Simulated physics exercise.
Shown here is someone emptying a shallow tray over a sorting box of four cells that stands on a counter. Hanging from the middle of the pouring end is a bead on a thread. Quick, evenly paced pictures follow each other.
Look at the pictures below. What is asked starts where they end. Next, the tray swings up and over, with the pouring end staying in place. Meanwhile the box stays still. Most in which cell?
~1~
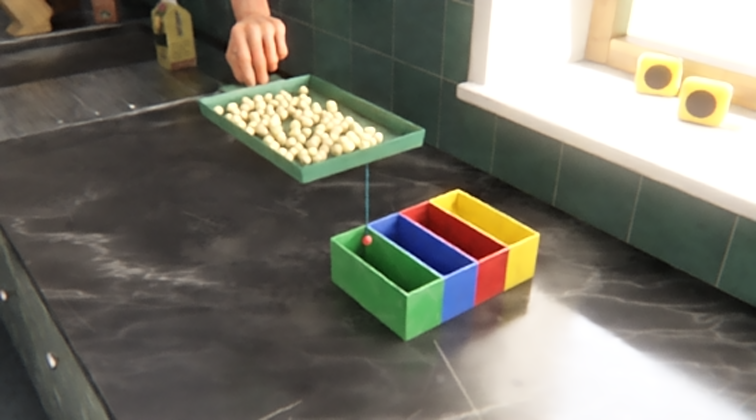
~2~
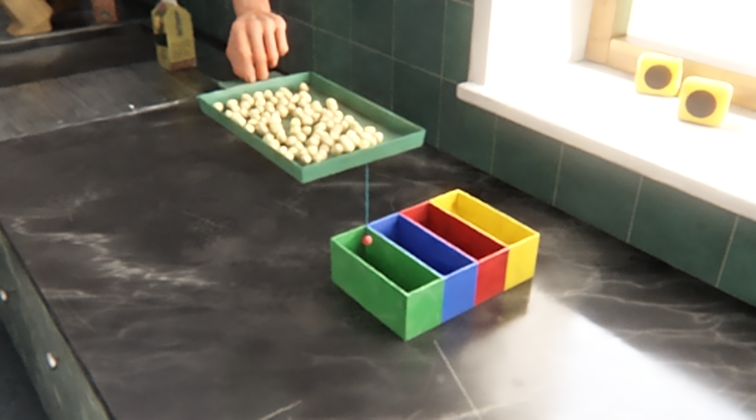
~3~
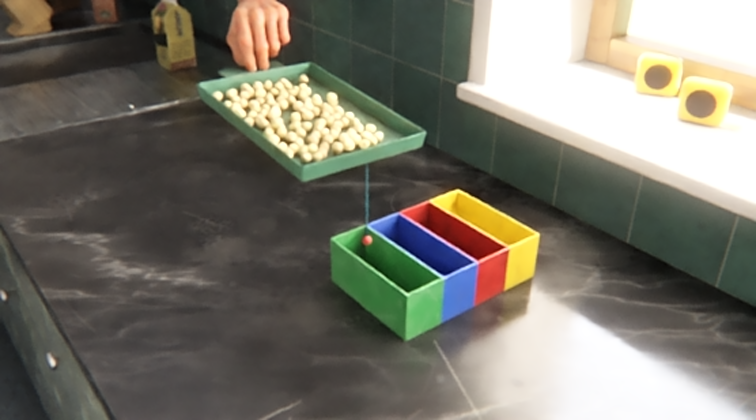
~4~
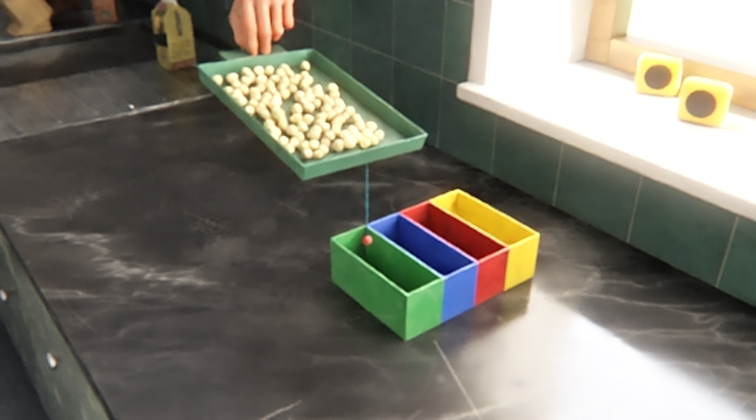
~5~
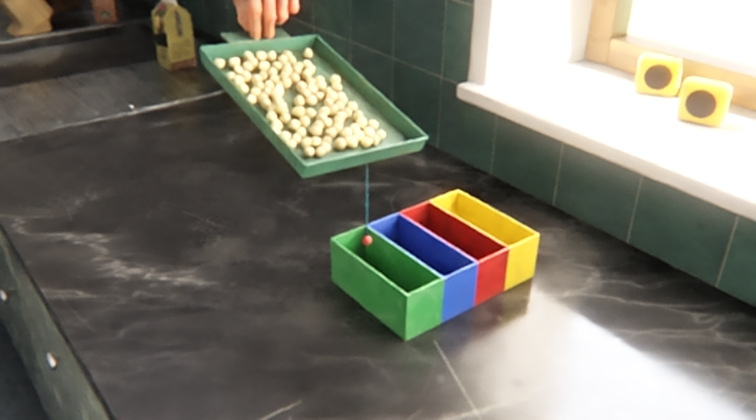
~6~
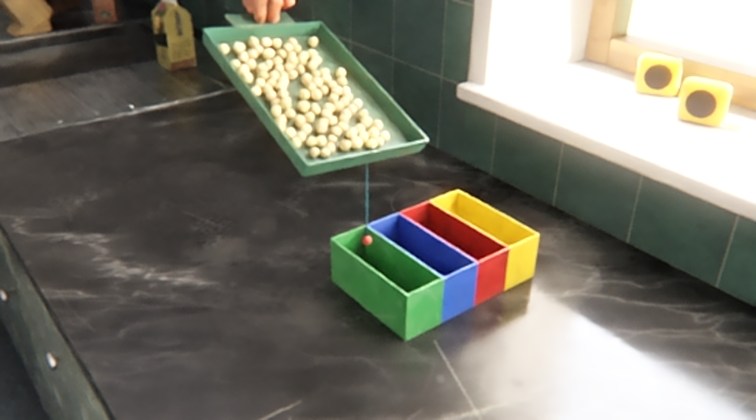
Blue cell.
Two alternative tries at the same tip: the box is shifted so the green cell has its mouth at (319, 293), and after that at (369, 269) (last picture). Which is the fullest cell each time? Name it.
Try 1: Yellow. Try 2: The red cell.
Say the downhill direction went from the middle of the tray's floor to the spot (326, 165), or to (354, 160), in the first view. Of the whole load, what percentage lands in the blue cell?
The first try gives close to 0 per cent, the second close to 20 per cent.
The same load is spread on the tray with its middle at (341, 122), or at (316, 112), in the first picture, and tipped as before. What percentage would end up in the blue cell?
Close to 40 per cent, followed by close to 40 per cent.
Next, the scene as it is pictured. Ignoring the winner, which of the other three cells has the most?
Second place goes to the green one.
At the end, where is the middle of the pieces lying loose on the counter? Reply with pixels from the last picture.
Around (408, 369).
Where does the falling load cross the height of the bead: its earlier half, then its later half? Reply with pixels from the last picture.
At about (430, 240), then at (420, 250).
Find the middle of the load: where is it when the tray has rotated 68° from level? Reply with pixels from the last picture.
In the last view, the load is centred near (376, 117).
Shortly afterwards, tray tipped steeply; the whole lot on the tray.
Next, tray tipped past a quarter turn; the bulk on the tray; a little in the blue cell; only a few in the green cell; near a quarter falling or outside the box.
Some moments later, tray tipped past a quarter turn; near half in the blue cell; near a quarter in the green cell; a little in the red cell; near a quarter falling or outside the box.
In the end, tray tipped past a quarter turn; near half in the blue cell; near a quarter in the green cell; a little in the red cell; none at all in the yellow cell; near a quarter outside the box.
